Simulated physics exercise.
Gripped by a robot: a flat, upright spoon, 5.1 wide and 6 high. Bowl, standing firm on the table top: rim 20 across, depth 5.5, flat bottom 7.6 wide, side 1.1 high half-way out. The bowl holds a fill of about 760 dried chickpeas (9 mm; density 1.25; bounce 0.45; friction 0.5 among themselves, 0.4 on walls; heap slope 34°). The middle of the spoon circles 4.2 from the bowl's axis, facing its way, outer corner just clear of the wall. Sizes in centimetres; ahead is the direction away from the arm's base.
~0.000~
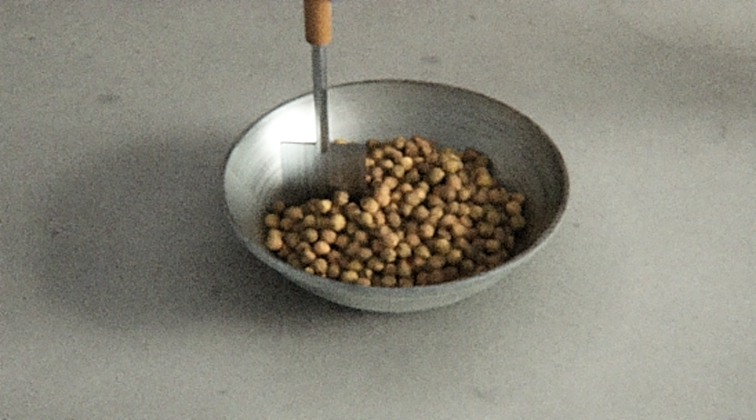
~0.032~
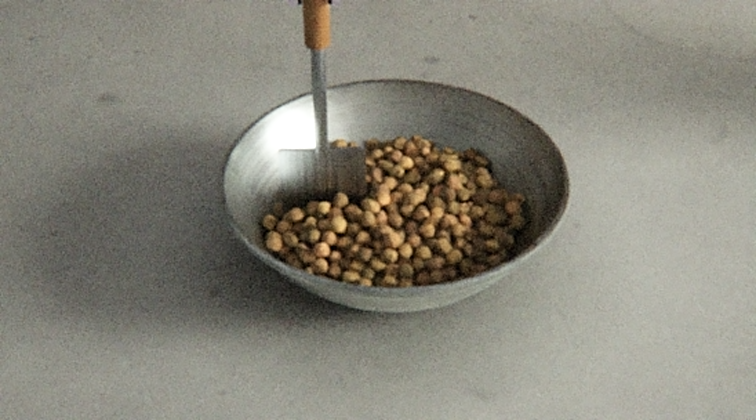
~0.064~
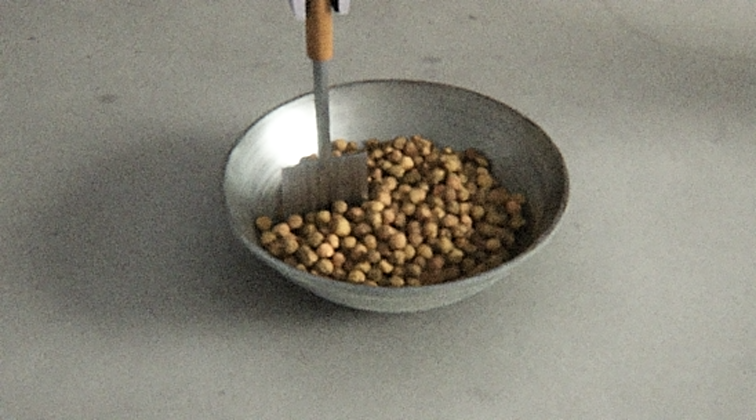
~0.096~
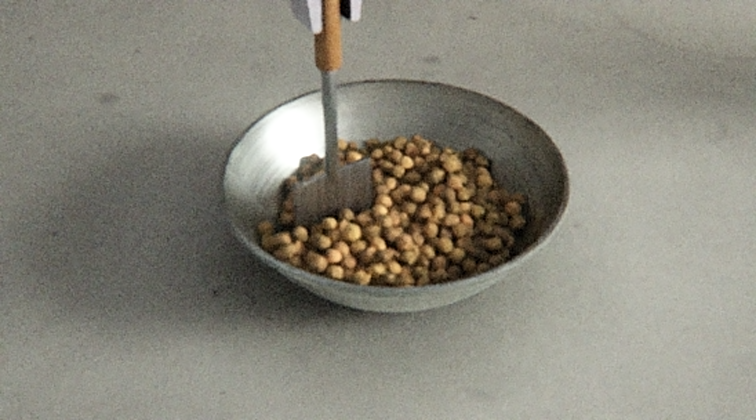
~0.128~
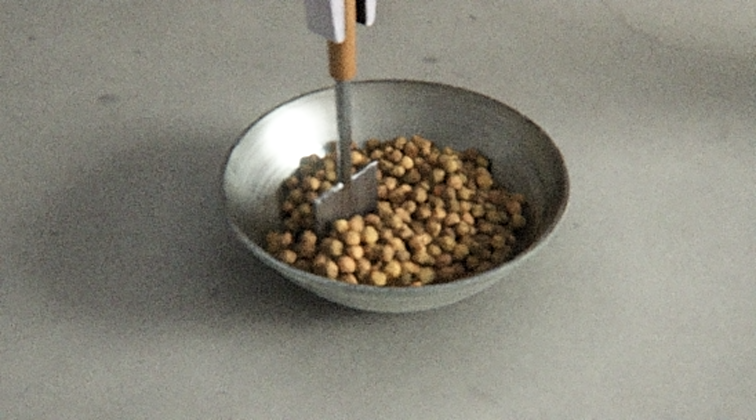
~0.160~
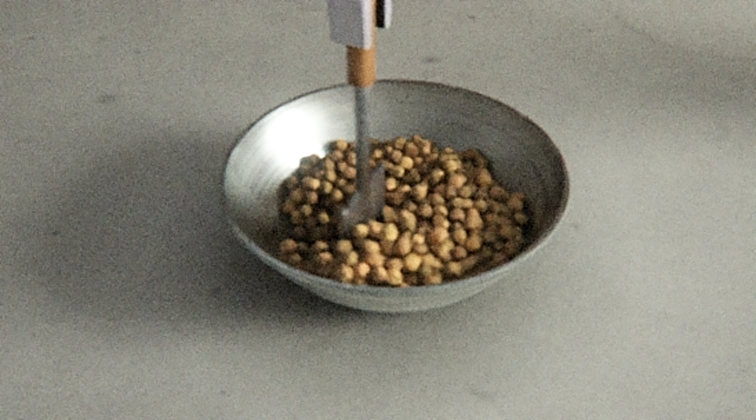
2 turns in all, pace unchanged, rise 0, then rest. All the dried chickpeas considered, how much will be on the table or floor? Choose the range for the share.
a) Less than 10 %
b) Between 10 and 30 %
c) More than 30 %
b, between 10 and 30 %.
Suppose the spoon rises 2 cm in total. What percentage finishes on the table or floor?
10 %.
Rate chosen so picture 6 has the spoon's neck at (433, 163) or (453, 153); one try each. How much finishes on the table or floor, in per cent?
Roughly 45 and 55 percent, in that order.
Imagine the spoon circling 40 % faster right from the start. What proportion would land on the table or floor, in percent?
About 35 percent, I'd say.
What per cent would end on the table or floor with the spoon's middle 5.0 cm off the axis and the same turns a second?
That would make it around 30 percent.
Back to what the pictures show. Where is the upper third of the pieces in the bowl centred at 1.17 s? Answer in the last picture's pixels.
Roughly pixel (452, 143).
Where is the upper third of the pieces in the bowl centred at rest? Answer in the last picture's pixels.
In the final view it lies around (306, 223).
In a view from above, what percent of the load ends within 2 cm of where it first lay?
I'd guess close to 5 percent of the load.
After 0.67 s, 326° round, highest piece 7 above the table; 696 in the bowl, 52 on the table or floor, 7 in flight or on the tool.
After 1.17 s, 222° round, highest piece 7 above the table; 656 in the bowl, 97 on the table or floor, 2 in flight or on the tool.
After 1.63 s, 0° round, highest piece 6 above the table; 630 in the bowl, 125 on the table or floor.
After 2.33 s, 0° round, highest piece 6 above the table; 630 in the bowl, 125 on the table or floor.
At rest, 630 in the bowl, 125 on the table or floor. That is 17 % on the table or floor.
